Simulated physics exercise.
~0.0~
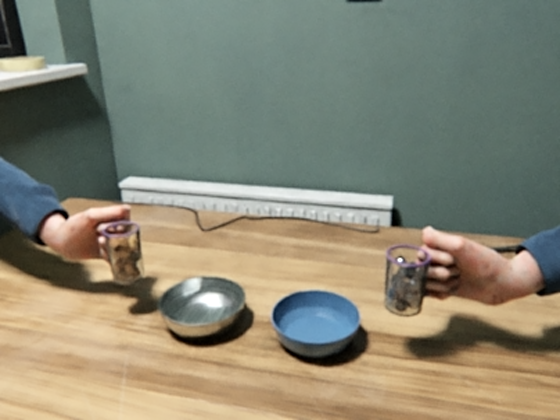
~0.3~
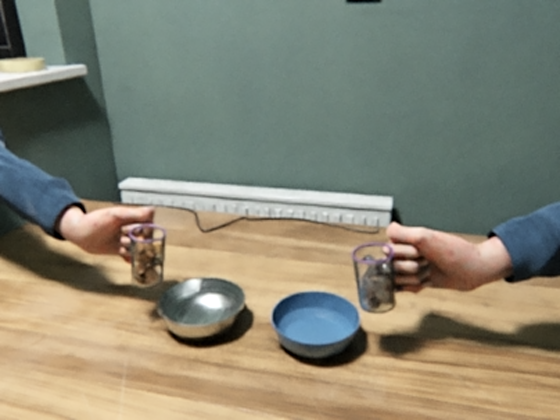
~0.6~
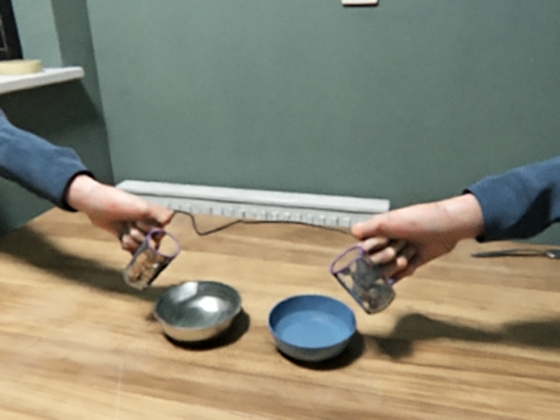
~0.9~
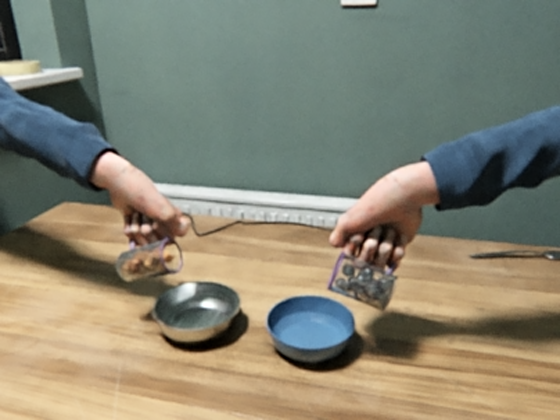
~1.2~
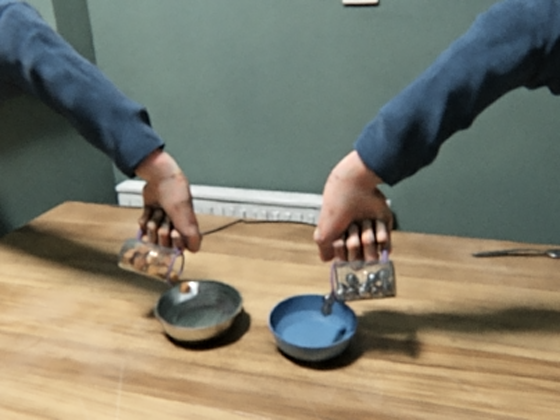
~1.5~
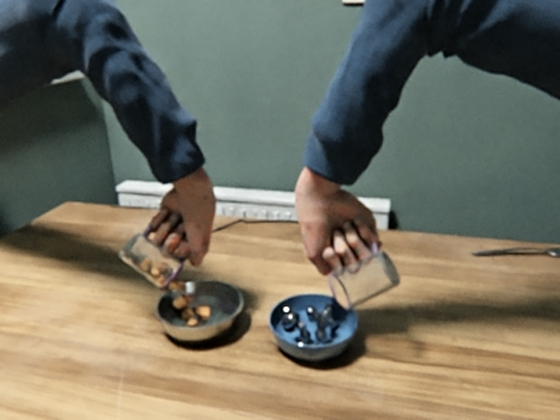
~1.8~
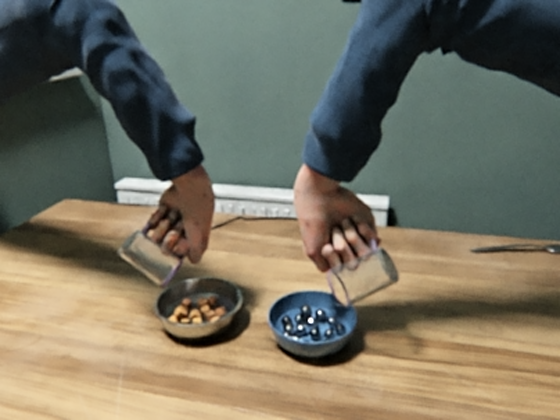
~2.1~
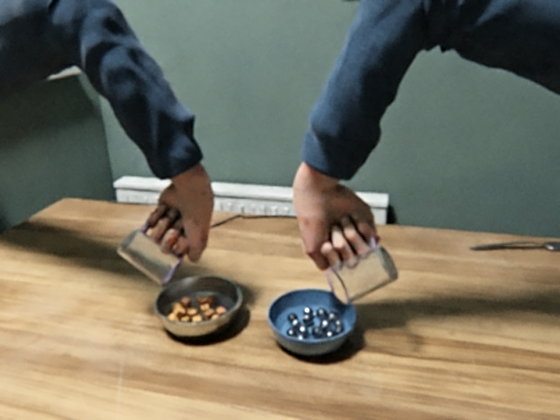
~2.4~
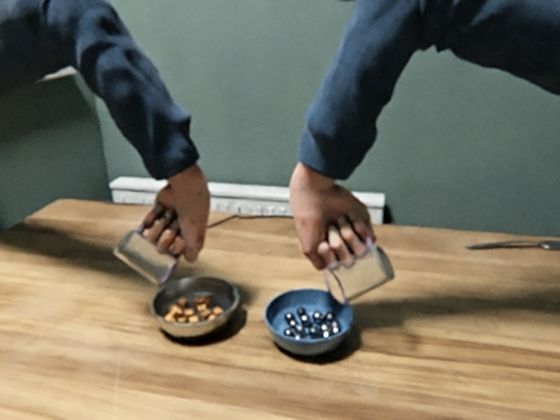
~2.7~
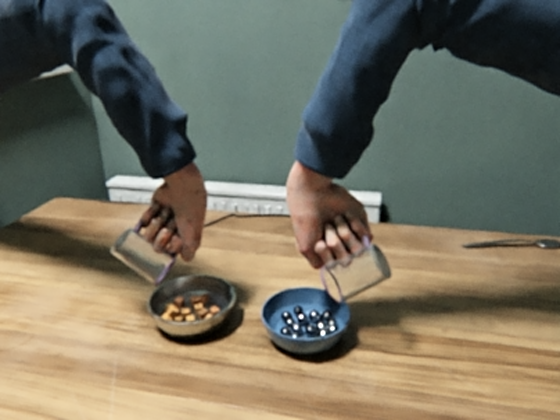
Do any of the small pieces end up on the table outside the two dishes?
No, none do. All the brown pieces end up in the left dish, and all the dark, shiny ones end up in the blue dish on the right.
